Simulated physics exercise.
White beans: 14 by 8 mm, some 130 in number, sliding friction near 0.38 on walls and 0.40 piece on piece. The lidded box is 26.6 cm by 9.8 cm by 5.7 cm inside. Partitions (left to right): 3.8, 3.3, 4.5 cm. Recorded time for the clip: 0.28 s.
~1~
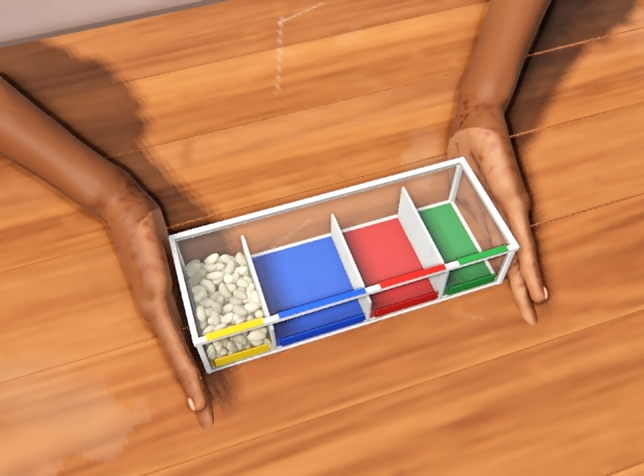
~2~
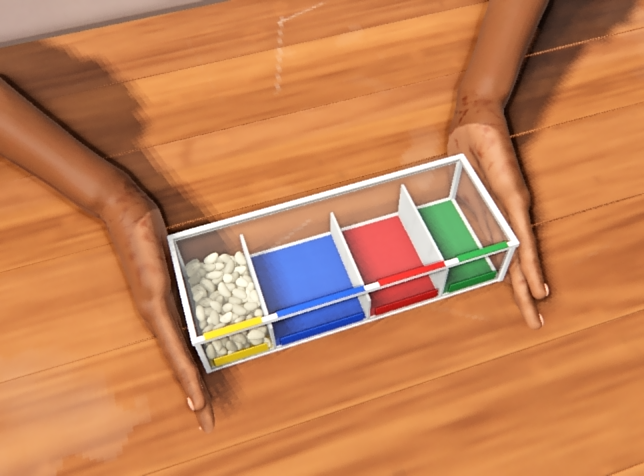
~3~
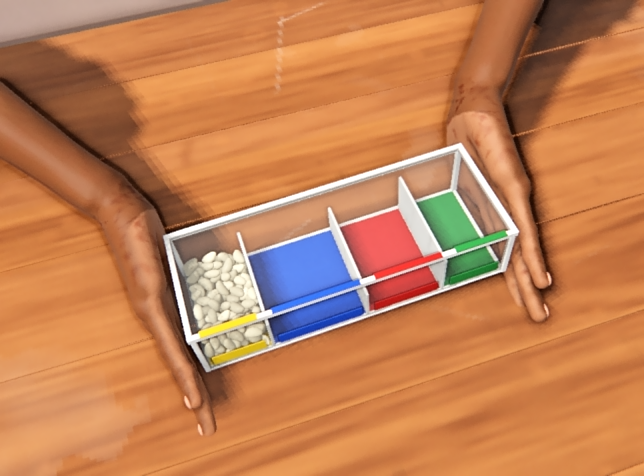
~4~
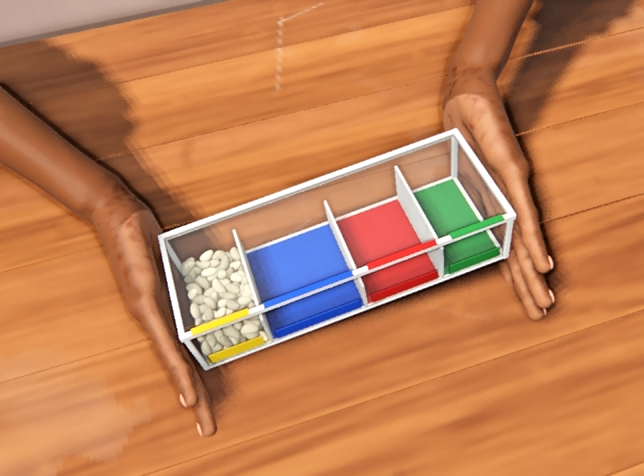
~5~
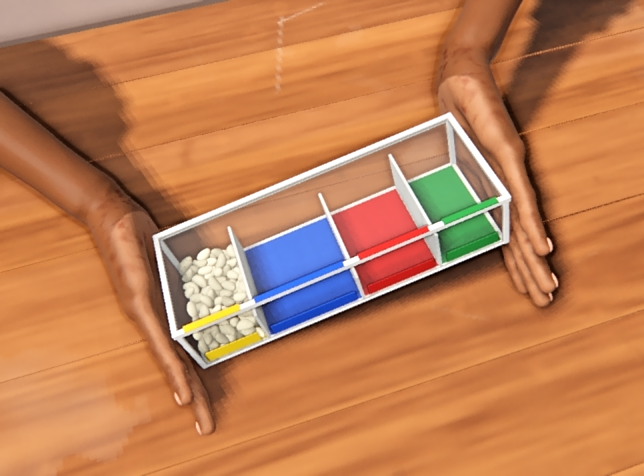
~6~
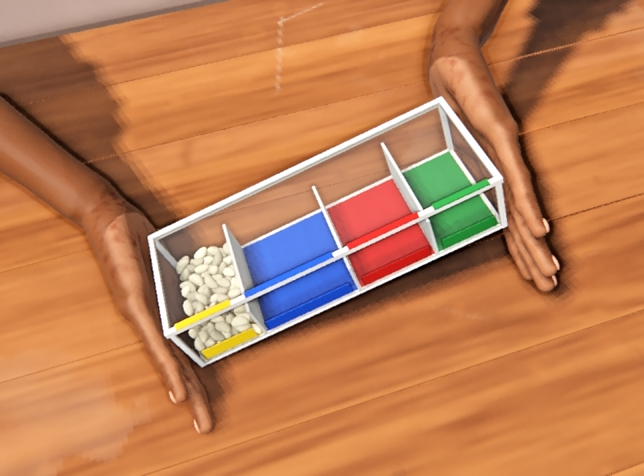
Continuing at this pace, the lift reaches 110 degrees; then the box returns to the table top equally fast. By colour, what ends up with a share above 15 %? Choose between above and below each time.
Red: Below, blue: Below, green: Below, yellow: Above.
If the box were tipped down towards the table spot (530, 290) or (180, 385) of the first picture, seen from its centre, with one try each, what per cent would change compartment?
Approximately 75 percent, then 0 percent.
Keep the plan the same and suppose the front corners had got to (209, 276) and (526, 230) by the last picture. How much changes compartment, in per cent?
Something like 80 in a hundred.
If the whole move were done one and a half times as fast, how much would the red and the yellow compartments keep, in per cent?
That way red would end with 0 per cent and yellow with 100 per cent.
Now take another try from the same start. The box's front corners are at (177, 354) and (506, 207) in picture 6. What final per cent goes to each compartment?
Final per cent - red: 0; blue: 0; green: 0; yellow: 100.
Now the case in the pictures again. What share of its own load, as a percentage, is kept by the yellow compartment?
About 100 in a hundred.
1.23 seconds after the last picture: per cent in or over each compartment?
Red 0 %, blue 0 %, green 0 %, yellow 100 %.
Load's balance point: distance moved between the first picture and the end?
It shifts by roughly 1.0 cm.
Then, 1.23 s after the last picture, tilt 110 degrees; yellow 100 %.
Then, 2.05 s after the last picture, tilt 50 degrees; yellow 100 %.
Then, 2.89 s after the last picture, tilt 0 degrees; yellow 100 %.
In the end, red 0 %, blue 0 %, green 0 %, yellow 100 %.
